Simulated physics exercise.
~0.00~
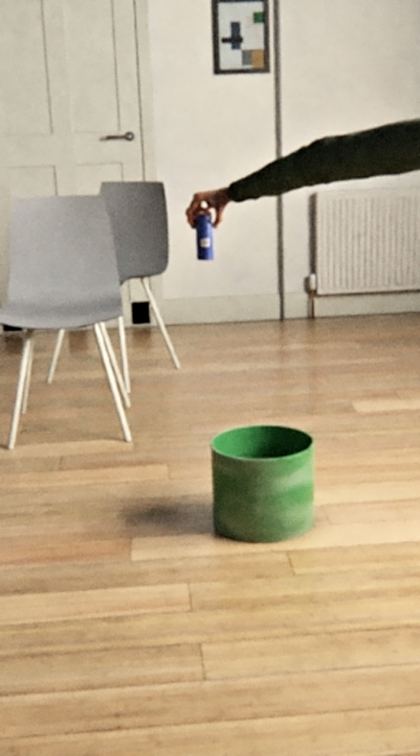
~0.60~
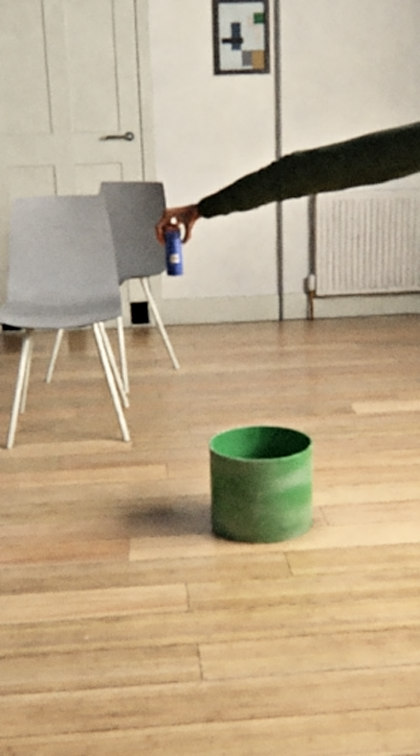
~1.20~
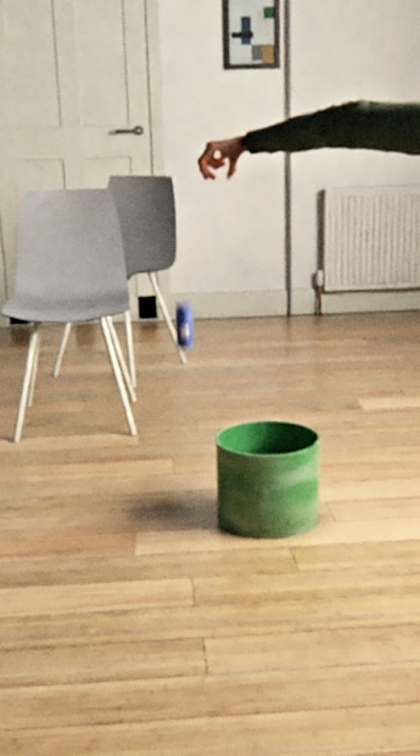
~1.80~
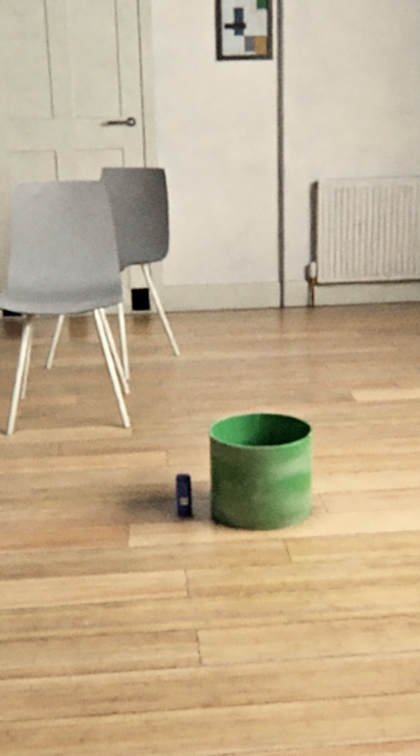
At the start, an outstretched arm in a dark sleeve holds a small blue shaker upright, high above a green bucket on a wooden floor, with gray chairs and a pale door behind. The hand moves a little to the left and slightly down, carrying the shaker away from above the bucket. The fingers then open and the hand draws back as the shaker drops, still upright. It falls past the left side of the bucket, which stays in its place. By the end the arm is out of sight, and the shaker is outside the bucket, just to its left.
